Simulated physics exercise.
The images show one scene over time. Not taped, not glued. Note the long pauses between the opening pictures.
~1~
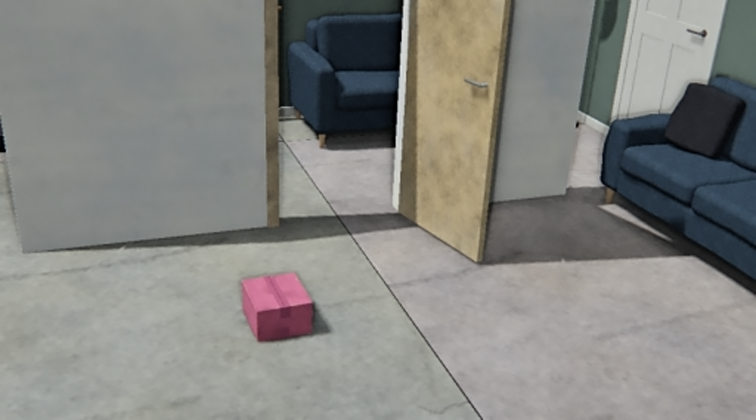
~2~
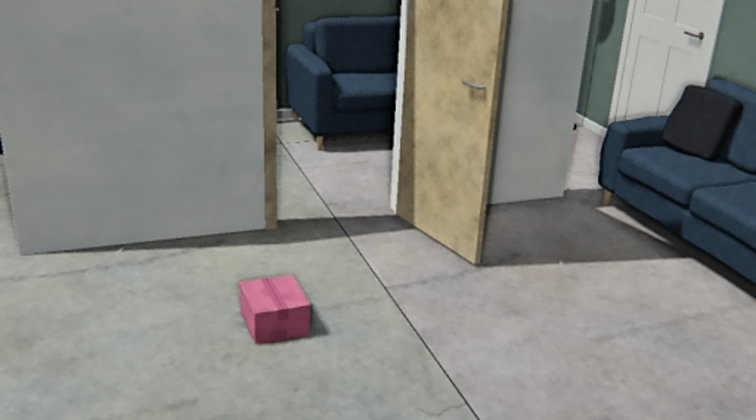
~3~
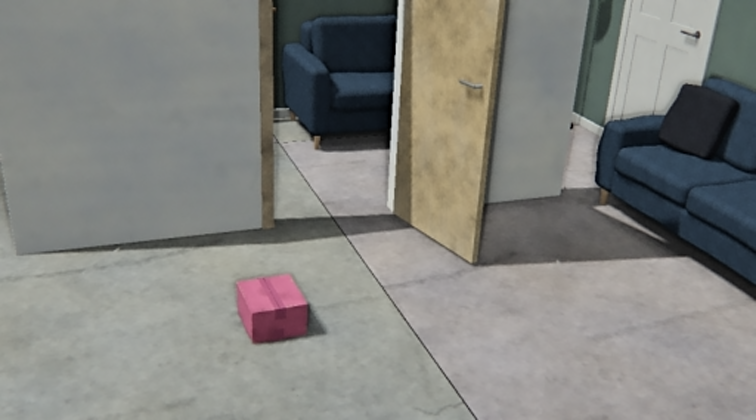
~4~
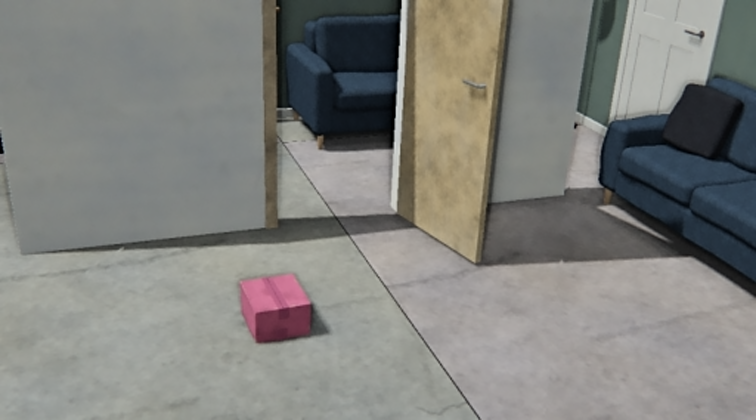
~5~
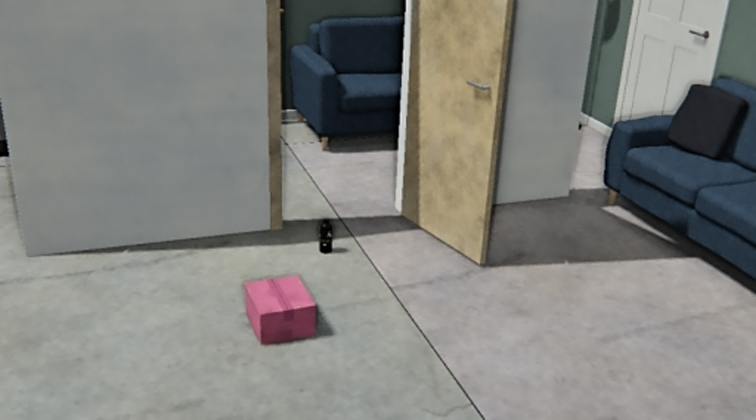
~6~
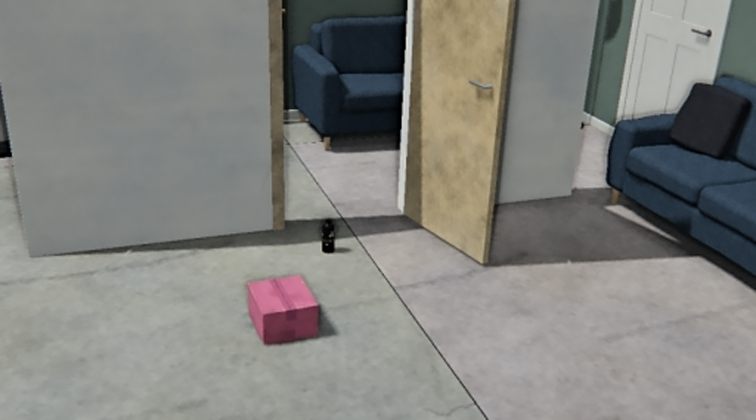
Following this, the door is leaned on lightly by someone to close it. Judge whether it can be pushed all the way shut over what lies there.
The door is pushed home.
Then, 1.40 s after the last picture, open by 60°.
Then, 2.30 s after the last picture, open by 21°; black bottle slid well along near (309, 227).
Then, 2.80 s after the last picture, open by 0°; black bottle slid well along near (290, 210).
At rest, open by 0°; moved from the start, black bottle; pink box in place. Seen from the same camera at the end, black bottle near (290, 209).
